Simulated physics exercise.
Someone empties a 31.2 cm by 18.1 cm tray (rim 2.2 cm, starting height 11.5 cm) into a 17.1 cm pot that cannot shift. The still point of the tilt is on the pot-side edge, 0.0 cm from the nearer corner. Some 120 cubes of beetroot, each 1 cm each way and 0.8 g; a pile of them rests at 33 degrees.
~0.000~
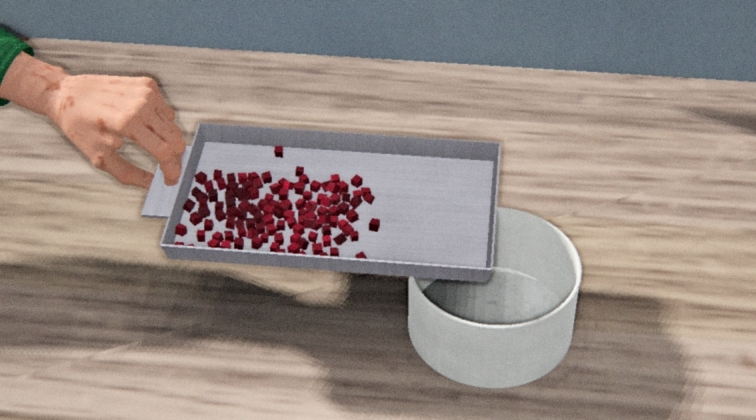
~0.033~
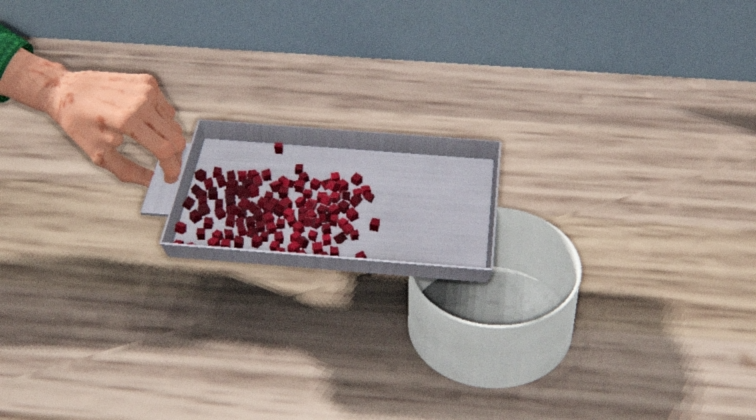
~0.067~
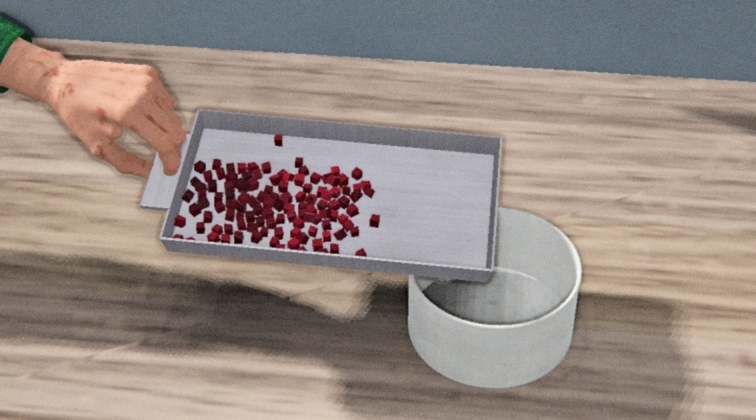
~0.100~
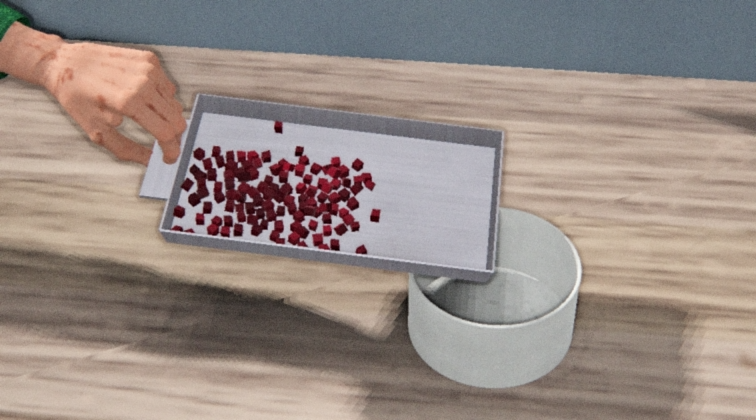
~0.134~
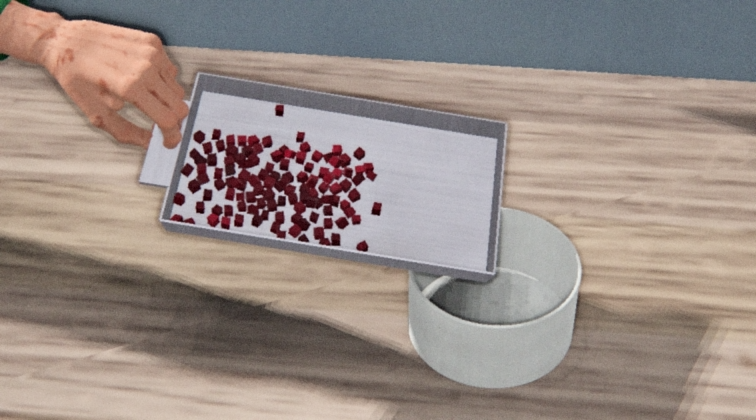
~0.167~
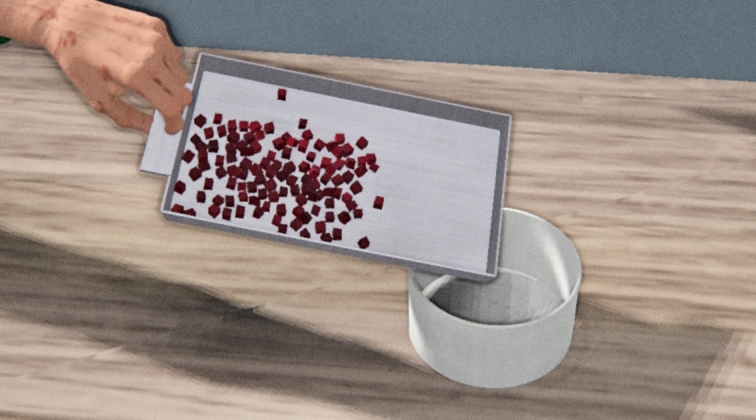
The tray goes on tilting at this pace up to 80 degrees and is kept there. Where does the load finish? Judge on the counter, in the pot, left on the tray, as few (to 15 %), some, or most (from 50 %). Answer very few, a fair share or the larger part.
Counter the larger part, pot very few, tray very few.
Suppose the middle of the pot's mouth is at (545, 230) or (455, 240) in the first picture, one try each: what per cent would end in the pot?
About 0 and 0 per cent.
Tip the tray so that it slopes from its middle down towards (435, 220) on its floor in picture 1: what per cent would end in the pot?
Some 50 per cent.
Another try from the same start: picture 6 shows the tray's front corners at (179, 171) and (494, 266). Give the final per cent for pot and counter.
Pot 65, counter 35.
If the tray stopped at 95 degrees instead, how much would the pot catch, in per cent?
Then about 5 per cent.
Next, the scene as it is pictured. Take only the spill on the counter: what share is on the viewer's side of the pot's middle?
Roughly 100 per cent.
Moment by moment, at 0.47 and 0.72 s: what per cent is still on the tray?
In turn: 100, 10.
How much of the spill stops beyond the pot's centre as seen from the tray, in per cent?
Some 70 per cent.
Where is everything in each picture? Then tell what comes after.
The first picture shows tray tilt 0 degrees, front corners at (167, 242) and (487, 265); middle of the pieces at (280, 213); pot at (495, 264).
The second picture shows tray tilt 1 degrees, front corners at (166, 240) and (487, 265); middle of the pieces at (280, 211).
The third picture shows tray tilt 3 degrees, front corners at (166, 235) and (488, 266), lowest corner right front; middle of the pieces at (280, 206).
The fourth picture shows tray tilt 7 degrees, front corners at (166, 227) and (488, 267), lowest corner right front; middle of the pieces at (280, 197).
The fifth picture shows tray tilt 13 degrees, front corners at (166, 217) and (490, 269), lowest corner right front; middle of the pieces at (280, 186).
The sixth picture shows tray tilt 19 degrees, front corners at (167, 208) and (491, 271), lowest corner right front; middle of the pieces at (282, 176); pot at (495, 264). Its pace works out near 180 degrees a second.
After 0.35 s, tilt 52 degrees; the tray holds 100 %, the pot 0 %.
Then, at 0.47 s, tilt 73 degrees; the tray holds 100 %, the pot 0 %.
After 0.72 s, tilt 80 degrees; the tray holds 10 %, the pot 5 %.
In the end, at 2.4 s, counter 90 %, pot 5 %, tray 5 %.
